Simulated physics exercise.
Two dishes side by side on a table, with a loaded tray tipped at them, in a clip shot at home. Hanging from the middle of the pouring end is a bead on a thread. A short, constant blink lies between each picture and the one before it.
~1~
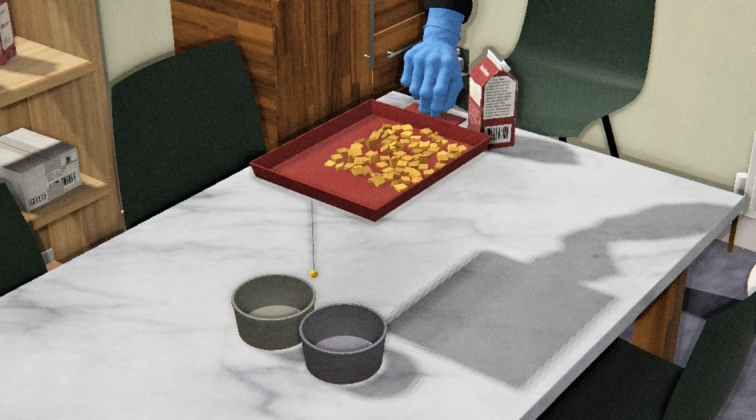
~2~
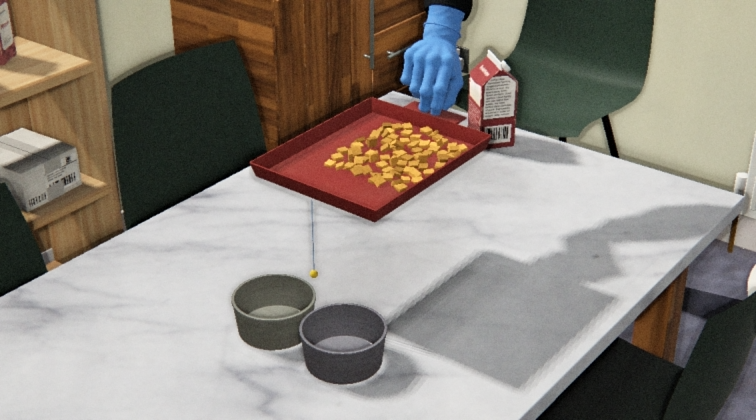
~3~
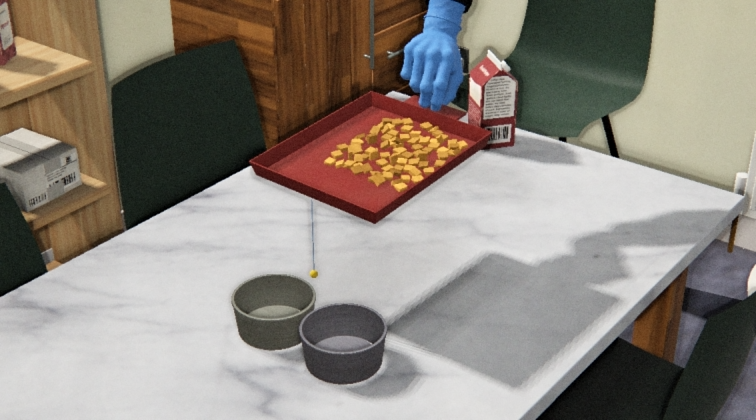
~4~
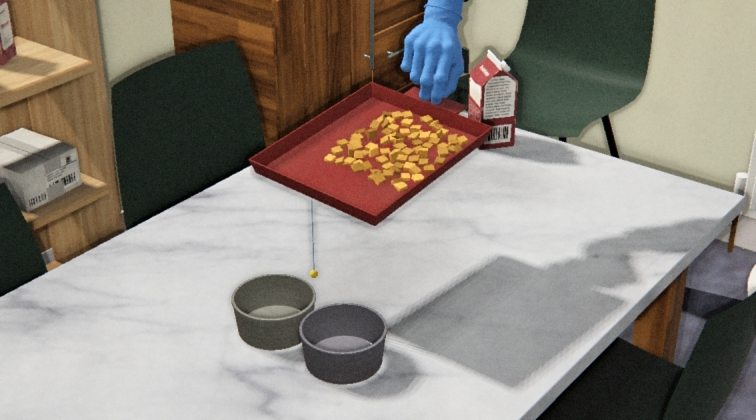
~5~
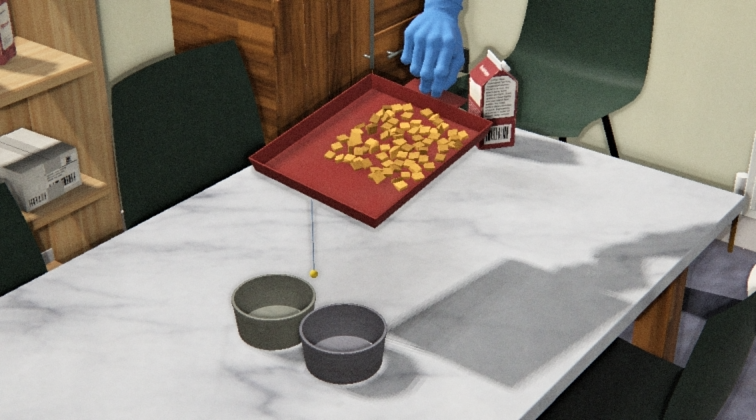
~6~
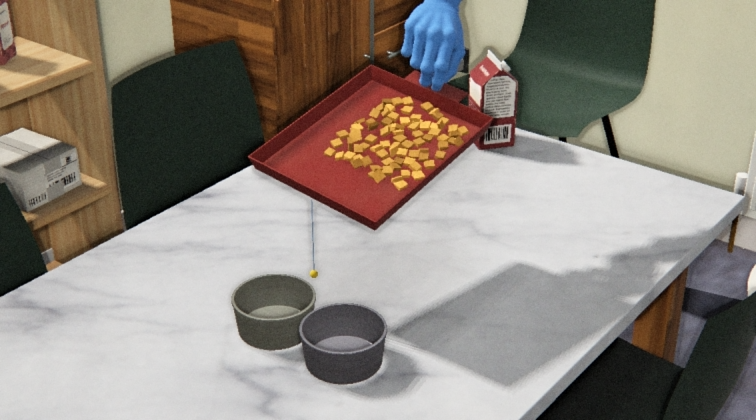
A blue-gloved hand slowly tilts a red tray of cereal squares, its near right corner dipping slightly.
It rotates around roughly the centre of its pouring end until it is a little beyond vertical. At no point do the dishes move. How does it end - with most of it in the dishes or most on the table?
It ends with most on the table.
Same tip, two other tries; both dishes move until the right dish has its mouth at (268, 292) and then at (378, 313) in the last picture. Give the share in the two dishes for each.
About 0 per cent first, then about 90 per cent.
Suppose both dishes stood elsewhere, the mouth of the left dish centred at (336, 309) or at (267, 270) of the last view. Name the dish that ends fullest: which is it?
The one at left the first time, the one at right the second.
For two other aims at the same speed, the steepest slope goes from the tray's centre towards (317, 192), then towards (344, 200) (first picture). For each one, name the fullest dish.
Outcome one: The left side; outcome two: The right side.
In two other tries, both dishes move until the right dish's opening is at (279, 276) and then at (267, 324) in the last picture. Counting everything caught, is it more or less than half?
For the two places in order: A minority share, a minority share.
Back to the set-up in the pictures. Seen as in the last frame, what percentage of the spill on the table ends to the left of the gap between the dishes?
Around 0 %.
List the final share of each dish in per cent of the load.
So the left dish gets 0 % of the load, while the right one gets 30 %.
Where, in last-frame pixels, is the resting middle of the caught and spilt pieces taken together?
Close to (379, 337) in the last view.
Soon after the last picture, tray tipped steeply; nearly all on the tray; a stray few in the air.
A little later, tray tipped right over; most on the tray; a small part in the right dish; a small part outside both; a stray few in the air.
Later still, tray tipped past a quarter turn; about a quarter in the right dish; most outside both.
At rest, tray tipped past a quarter turn; about a quarter in the right dish; none in the left dish; most outside both.
